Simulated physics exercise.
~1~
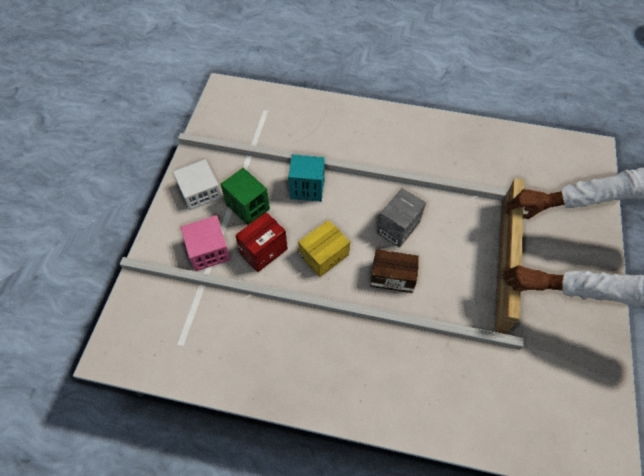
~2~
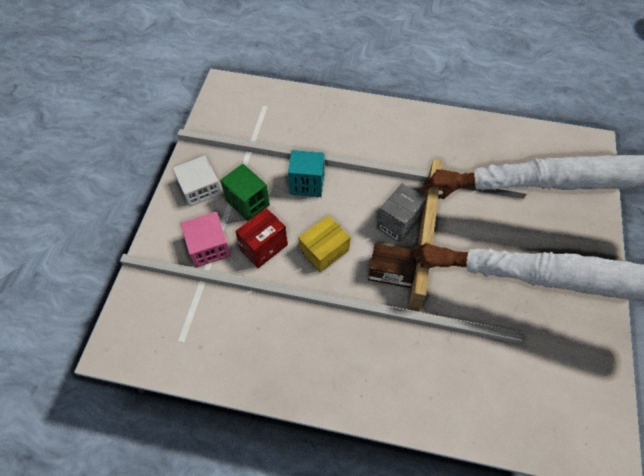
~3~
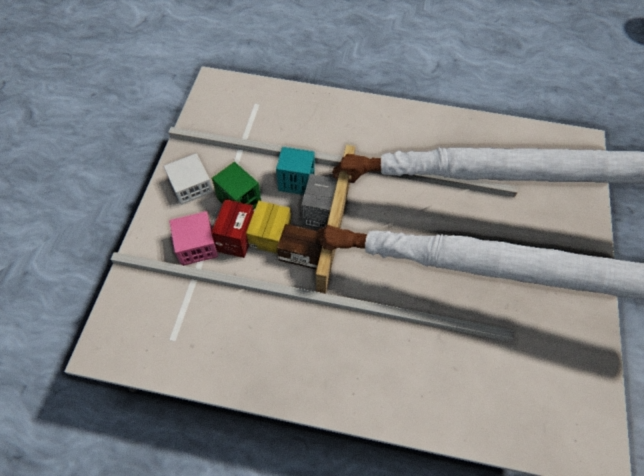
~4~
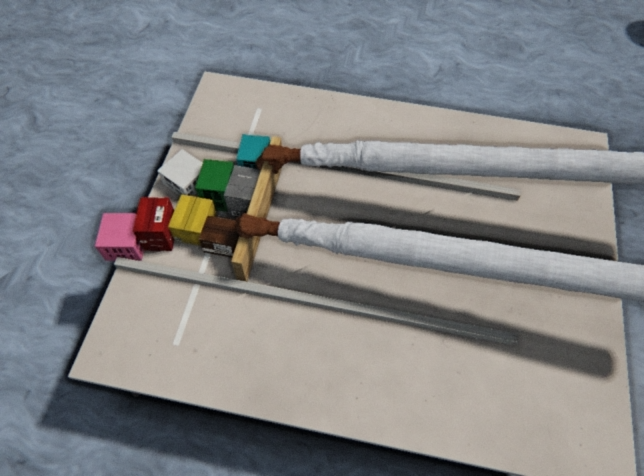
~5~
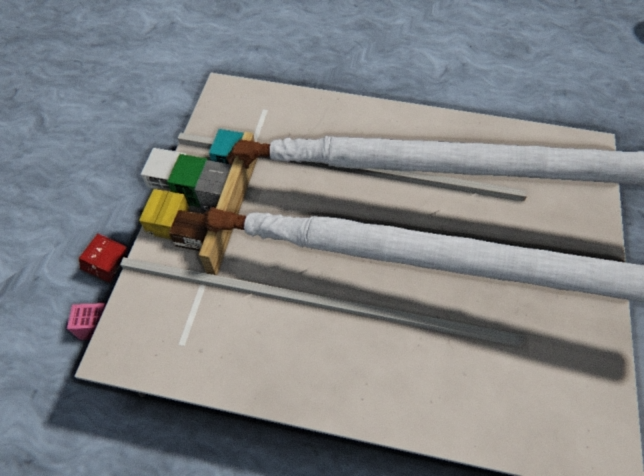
Two hands push a plank left against colored boxes, and the pink and red ones fall off.
